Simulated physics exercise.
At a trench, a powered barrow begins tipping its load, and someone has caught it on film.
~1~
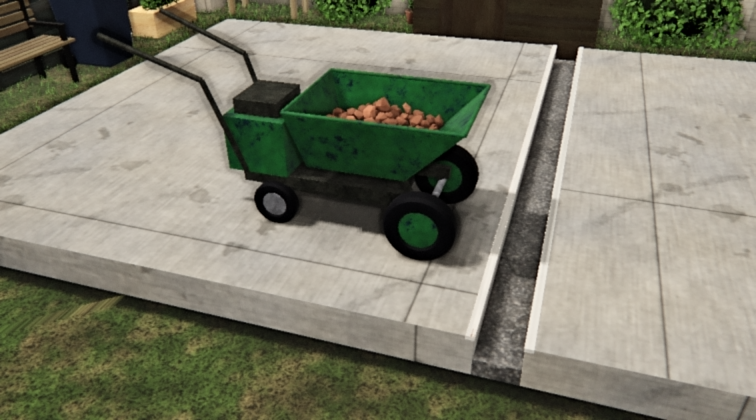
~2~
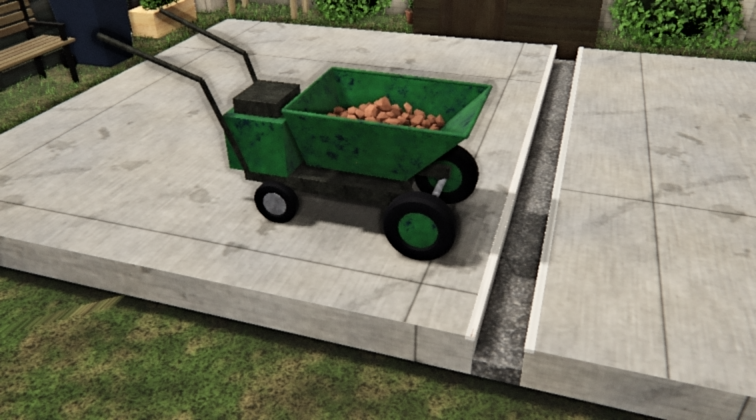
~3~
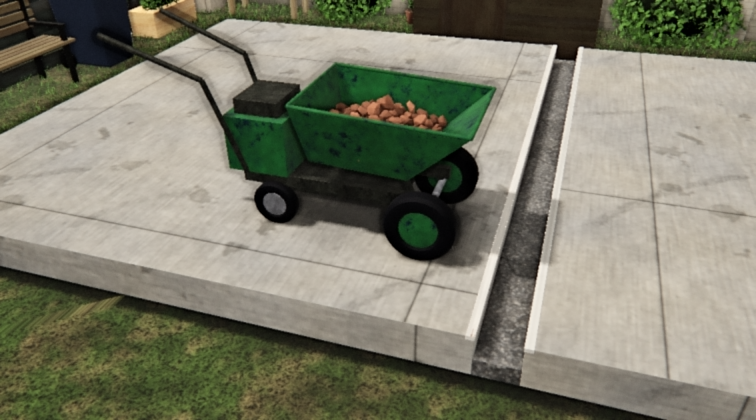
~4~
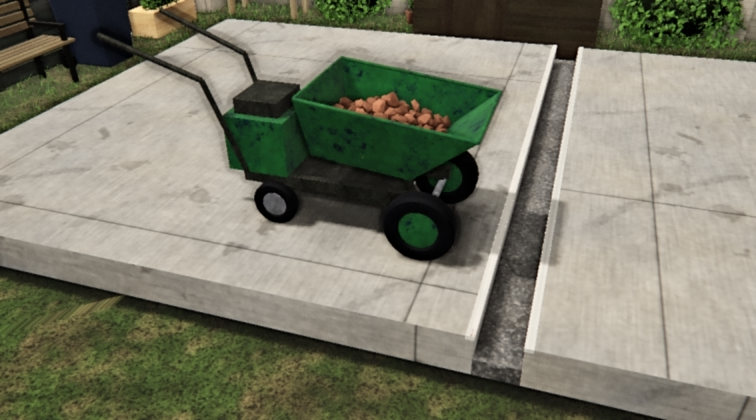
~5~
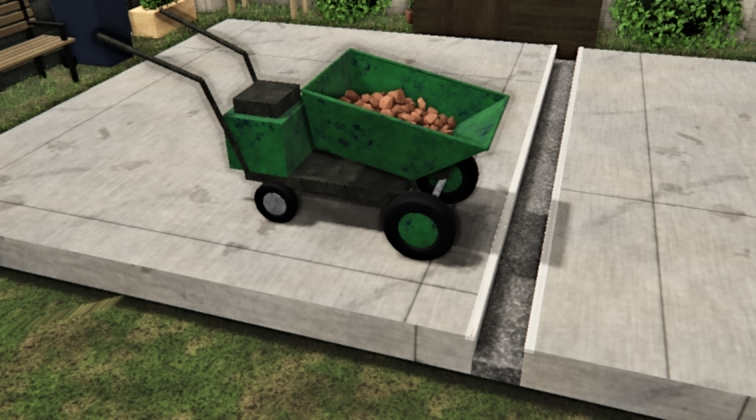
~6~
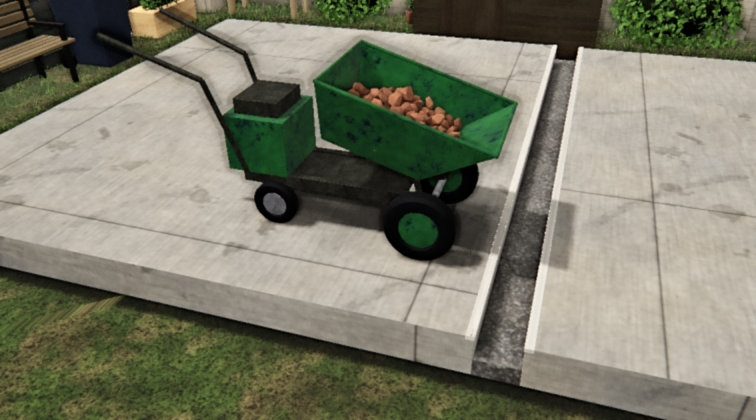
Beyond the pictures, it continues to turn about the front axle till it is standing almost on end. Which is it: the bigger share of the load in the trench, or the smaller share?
The smaller share.
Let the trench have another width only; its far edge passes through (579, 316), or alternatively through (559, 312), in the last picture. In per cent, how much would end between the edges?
First try: About 90 %; second try: About 60 %.
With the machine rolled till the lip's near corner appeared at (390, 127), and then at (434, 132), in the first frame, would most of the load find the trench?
Well, the first try gives the bigger portion, and the second gives the bigger portion.
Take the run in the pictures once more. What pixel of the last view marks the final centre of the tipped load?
Last view, centre at rest - approx. (584, 247).
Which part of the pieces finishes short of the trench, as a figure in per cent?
I'd put it at around 0 percent.
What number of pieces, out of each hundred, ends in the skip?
It comes to about 20 percent.
Soon, skip tipped steeply; all in the skip.
A while on, skip tipped right over; most in the skip; a stray few in or heaped over the trench; about a quarter beyond it.
Towards the end, skip tipped right over; about a quarter in the skip; a small part in or heaped over the trench; most beyond it.
Finally, skip tipped right over; about a quarter in the skip; a small part in or heaped over the trench; most beyond it.
